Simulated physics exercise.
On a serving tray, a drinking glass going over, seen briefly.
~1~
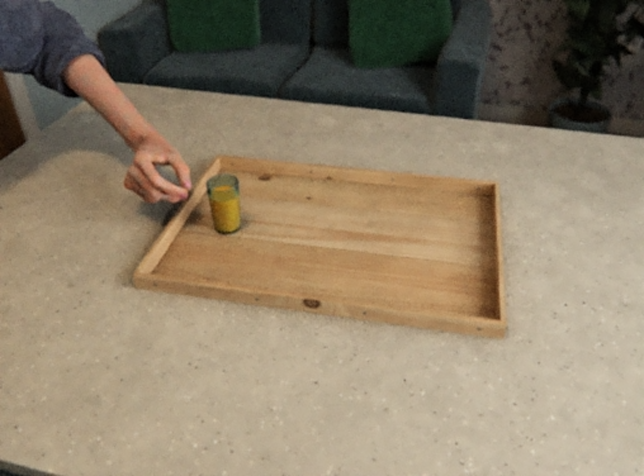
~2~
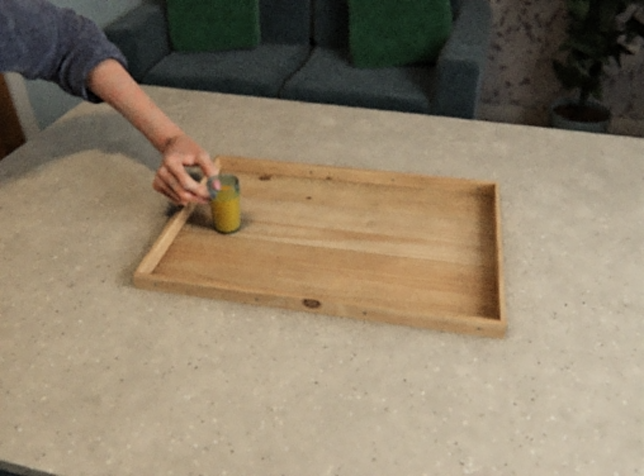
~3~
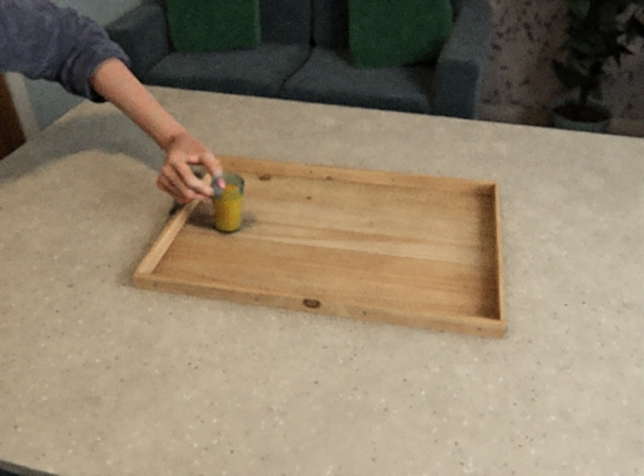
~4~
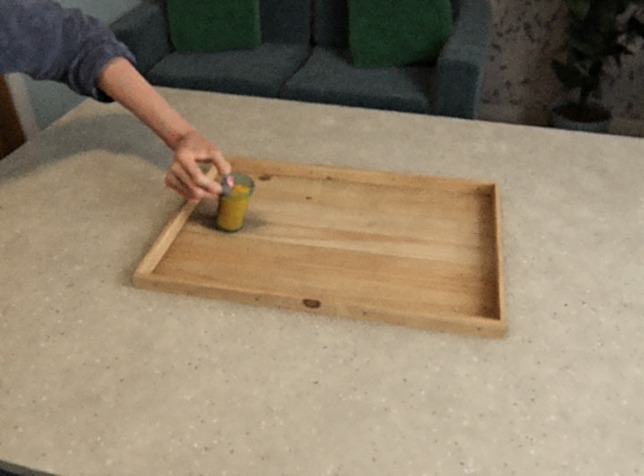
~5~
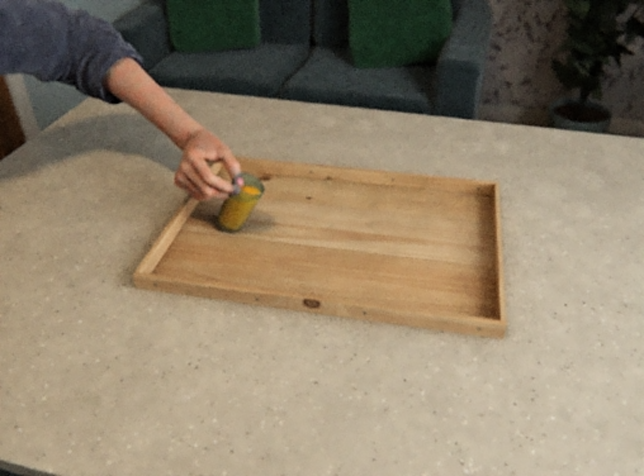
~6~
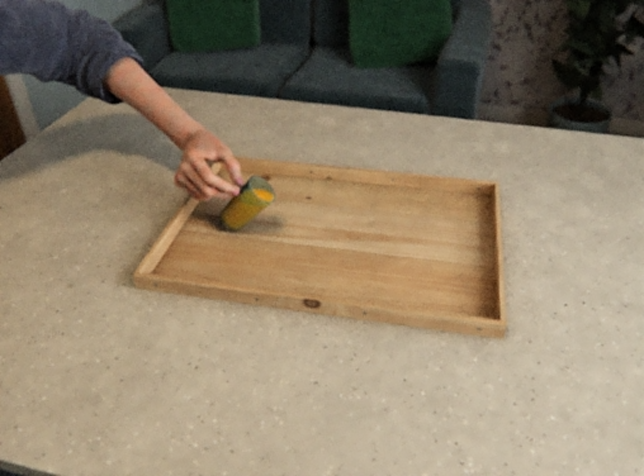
At first, a small glass of yellow liquid stands upright near the left end of a wooden serving tray on a pale speckled countertop, with a hand beside it. The hand reaches to the glass's upper part and pushes it rightward, and the glass leans more and more steeply to the right.
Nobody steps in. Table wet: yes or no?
No.
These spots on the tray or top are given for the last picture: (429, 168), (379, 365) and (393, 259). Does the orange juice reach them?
Checking each in turn gives out of the spill, out of the spill and in the spill.
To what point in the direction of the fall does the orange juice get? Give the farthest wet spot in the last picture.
The wet patch reaches its far end at about (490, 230).
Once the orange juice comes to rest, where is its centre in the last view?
Roughly (420, 238).
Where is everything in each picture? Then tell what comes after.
It stands upright; drinking glass (225, 204) about three quarters full; tray (304, 294), in the first picture.
Pushed off balance; drinking glass about three quarters full, surface at (224, 194), in the second picture.
Pushed off balance; drinking glass (228, 203) about three quarters full, in the third picture.
Pushed off balance; drinking glass about three quarters full, surface at (236, 193); tray (304, 294), in the fourth picture.
Pushed off balance; drinking glass (240, 202) tipped 30°, in the fifth picture.
It is falling; drinking glass (248, 204) tipped 40°, in the sixth picture.
Shortly, the drinking glass lies in the tray; the puddle covers about as much as a plate; none is outside.
Then, the puddle covers about as much as a plate; none is outside.
At the finish, the puddle covers about as much as a plate; none is outside.
